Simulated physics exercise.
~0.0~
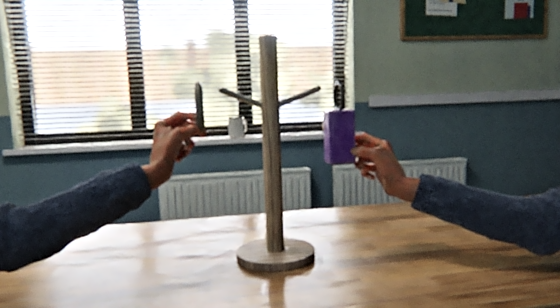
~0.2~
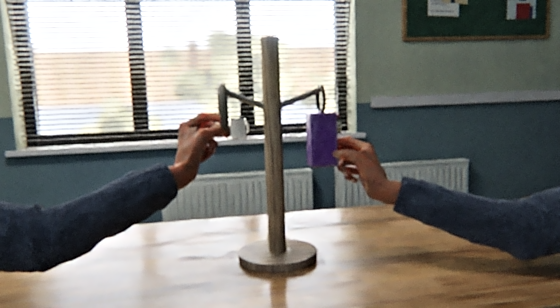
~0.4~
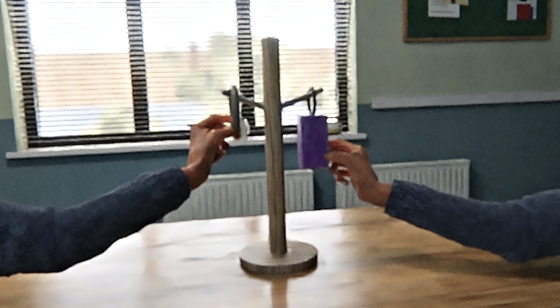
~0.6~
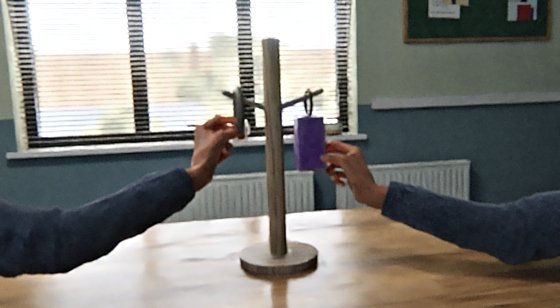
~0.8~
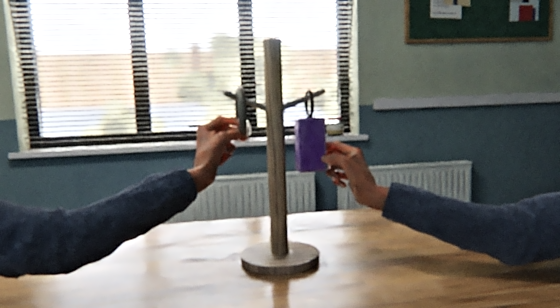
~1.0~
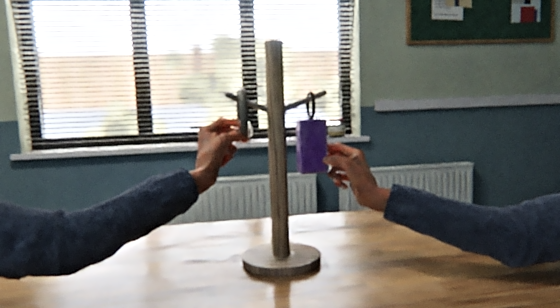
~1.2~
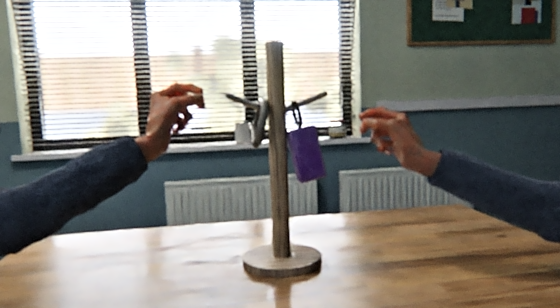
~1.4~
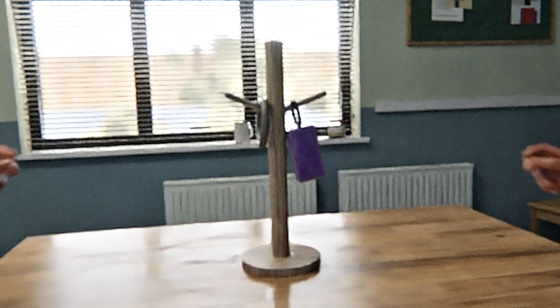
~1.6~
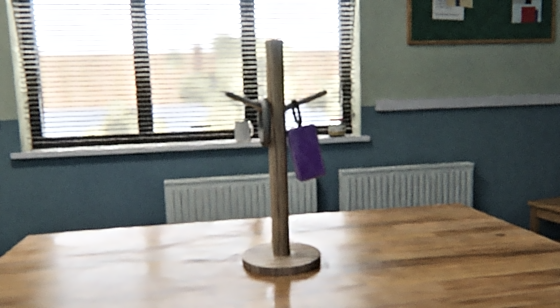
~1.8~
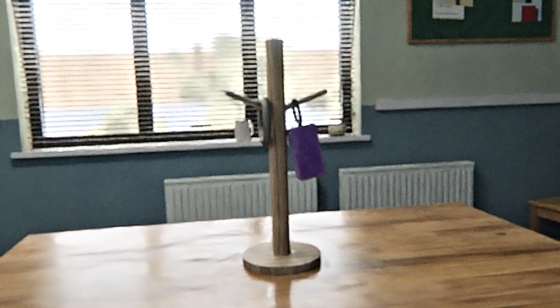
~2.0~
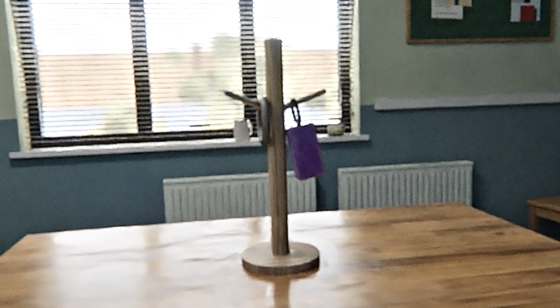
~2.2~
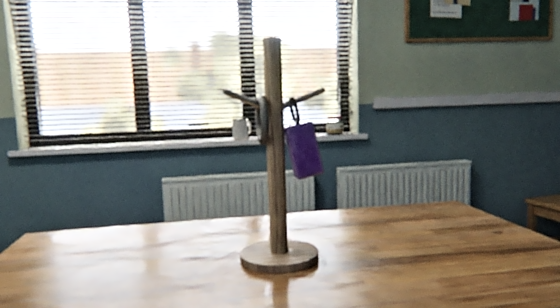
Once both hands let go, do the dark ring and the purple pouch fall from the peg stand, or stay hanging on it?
Both stay hanging on the peg stand after the hands draw away, with the purple pouch resting at a slight tilt.
